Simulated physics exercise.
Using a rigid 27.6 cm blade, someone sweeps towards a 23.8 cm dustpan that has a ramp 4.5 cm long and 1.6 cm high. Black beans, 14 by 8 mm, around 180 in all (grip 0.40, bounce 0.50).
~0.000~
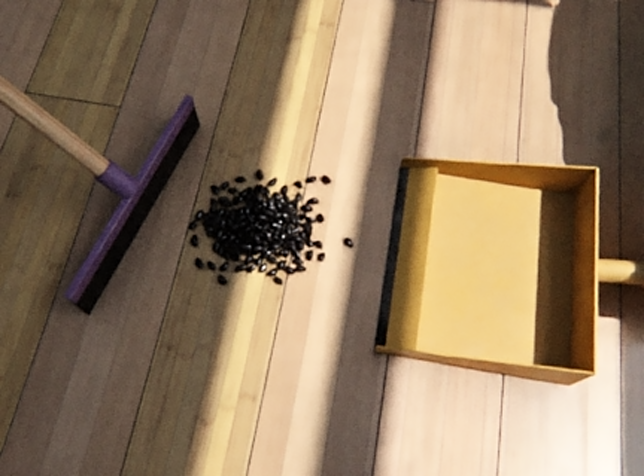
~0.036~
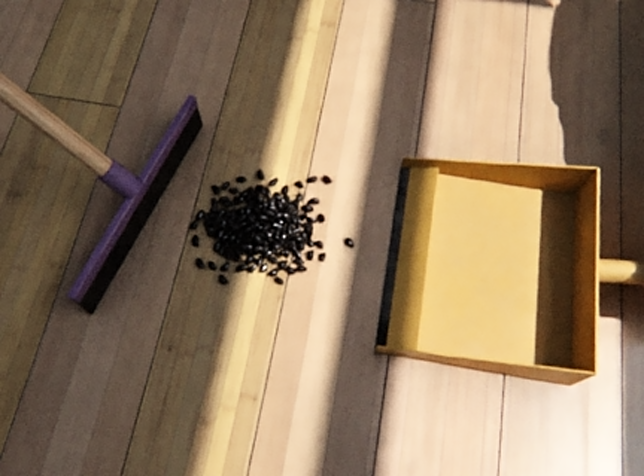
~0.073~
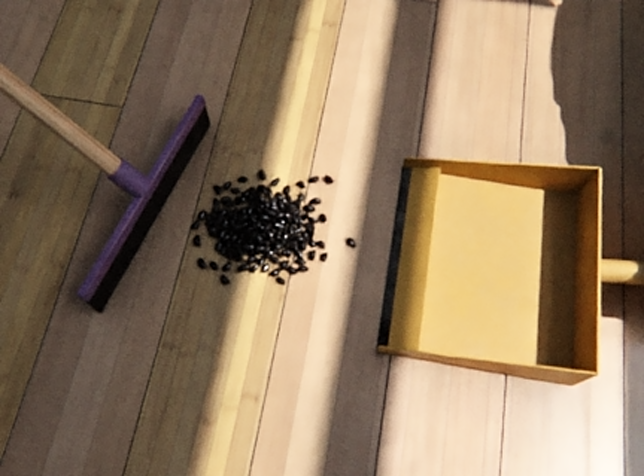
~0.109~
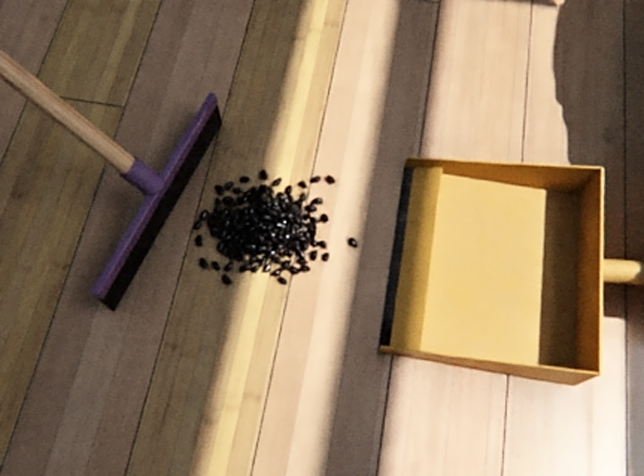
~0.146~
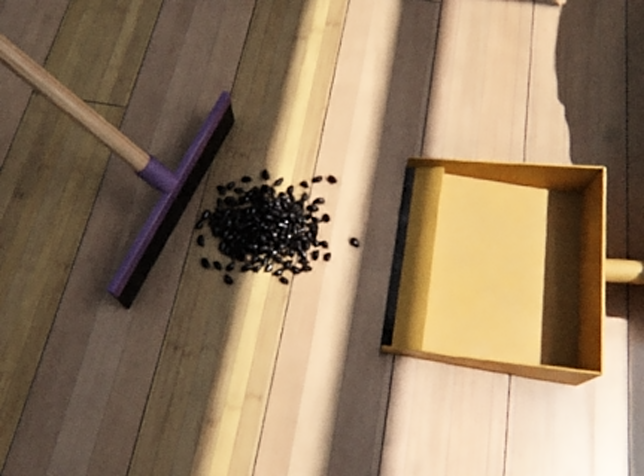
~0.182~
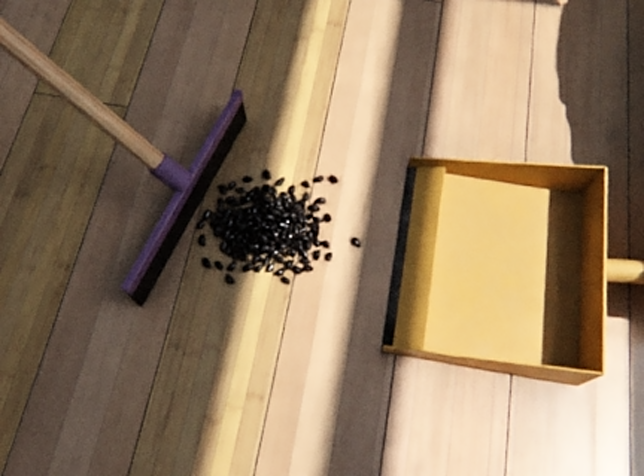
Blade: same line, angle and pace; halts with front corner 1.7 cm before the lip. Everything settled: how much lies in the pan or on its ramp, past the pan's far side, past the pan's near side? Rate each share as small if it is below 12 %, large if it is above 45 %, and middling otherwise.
In the pan or on its ramp: Small, past the pan's far side: Small, past the pan's near side: Small.
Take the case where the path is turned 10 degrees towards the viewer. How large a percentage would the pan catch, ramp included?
My guess is some 10 percent.
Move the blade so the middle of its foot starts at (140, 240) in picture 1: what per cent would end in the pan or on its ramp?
It would come to about 10 in a hundred.
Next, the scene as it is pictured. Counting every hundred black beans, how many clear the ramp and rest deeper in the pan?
Something like 0 per cent of the whole.
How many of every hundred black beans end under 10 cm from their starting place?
Roughly 20 in a hundred.
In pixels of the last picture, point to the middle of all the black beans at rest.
Est. centre at rest: (372, 237) px.
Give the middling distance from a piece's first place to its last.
12 cm, roughly.
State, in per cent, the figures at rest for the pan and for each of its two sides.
Pan: 5%. Far side: 5%. Near side: 0%.
After 0.45 s, middle of the blade 15 cm from the lip; 0 % over the lip, far side 0 %, near side 0 %.
After 0.63 s, middle of the blade 9 cm from the lip; 0 % over the lip, far side 0 %, near side 0 %.
After 0.93 s, middle of the blade 5 cm from the lip; 5 % over the lip, far side 5 %, near side 0 %.
At rest (1.6 s), pan 5 %, far side 5 %, near side 0 %, in front of the lip or behind the blade 90 %.
